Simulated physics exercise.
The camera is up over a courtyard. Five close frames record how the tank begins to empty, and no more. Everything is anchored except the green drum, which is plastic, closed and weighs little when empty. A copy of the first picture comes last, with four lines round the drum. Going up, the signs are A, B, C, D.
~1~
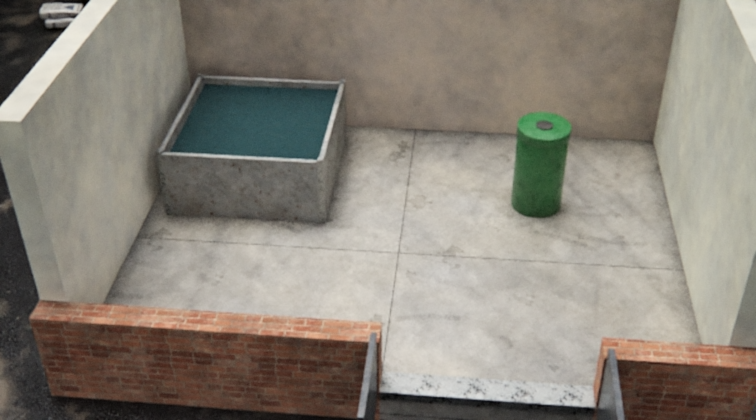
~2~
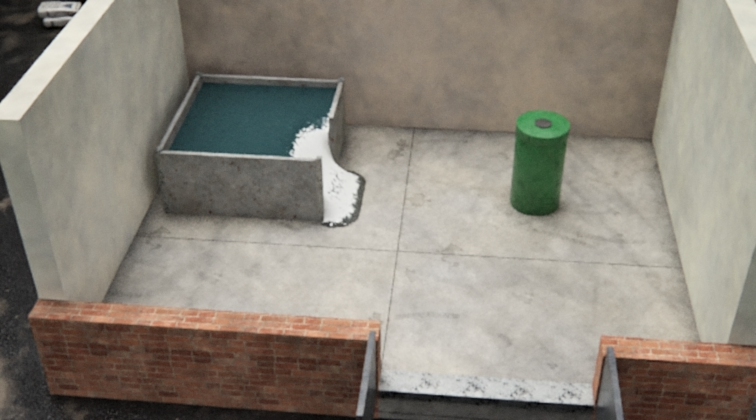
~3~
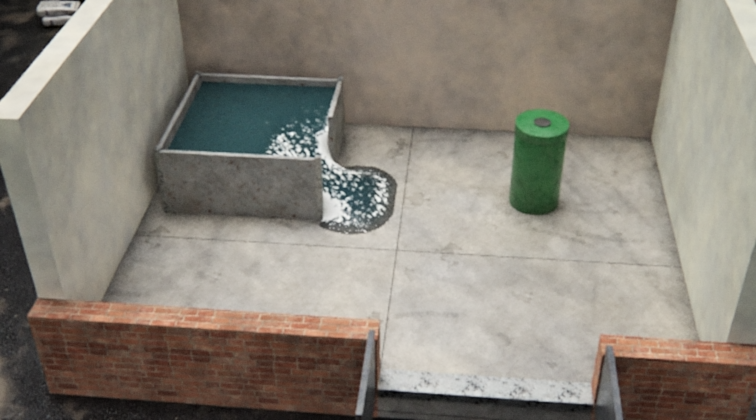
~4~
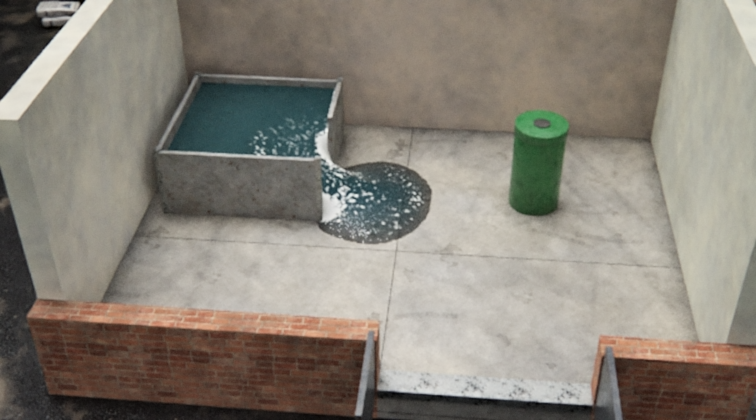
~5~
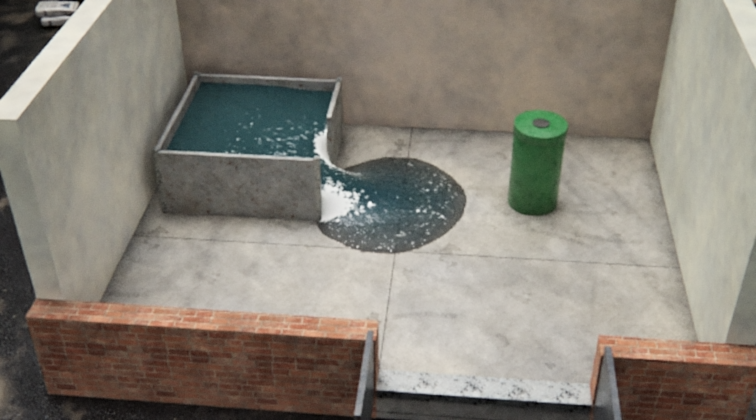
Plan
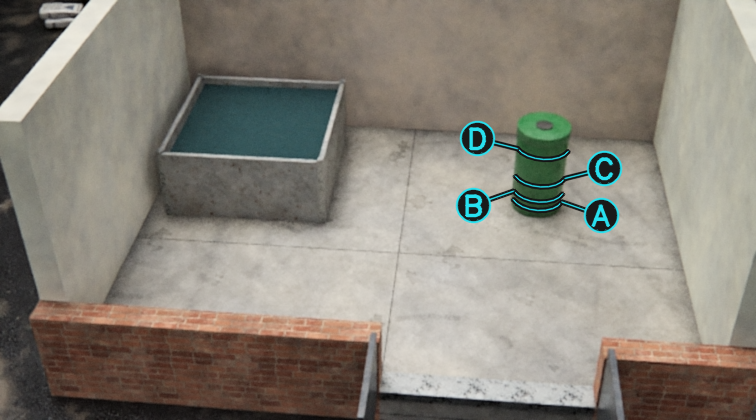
In the video, a full concrete tank stands in a walled courtyard with a green drum to its right; water then pours from the tank's right side and spreads across the floor toward the drum in a widening, foam-flecked pool.
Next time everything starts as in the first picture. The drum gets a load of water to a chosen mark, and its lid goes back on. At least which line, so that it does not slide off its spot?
I would pick mark C.
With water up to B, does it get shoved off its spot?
Yes, that goes wrong.
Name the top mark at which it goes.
That is mark B.
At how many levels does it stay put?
Two of the four.
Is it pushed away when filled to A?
Yes, that goes wrong.
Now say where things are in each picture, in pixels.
Lid of the green drum at (544, 125); tank full, its middle at (257, 122); open gate at (490, 334).
Water covers 2 % of the ground and is seen nearest the drum at (351, 193).
Water covers 4 % of the ground and is seen nearest the drum at (387, 196).
Water covers 7 % of the ground and is seen nearest the drum at (422, 199).
Lid of the green drum at (541, 123); water covers 10 % of the ground and is seen nearest the drum at (458, 201).
On the marked copy, A at (537, 210); B at (538, 202); C at (540, 186); D at (543, 159); from the bottom up A, B, C, D.
With A, it is pushed about 3 times its own width away.
With B, it is pushed about half its own width away.
With C, it does not move.
With D, it does not move.
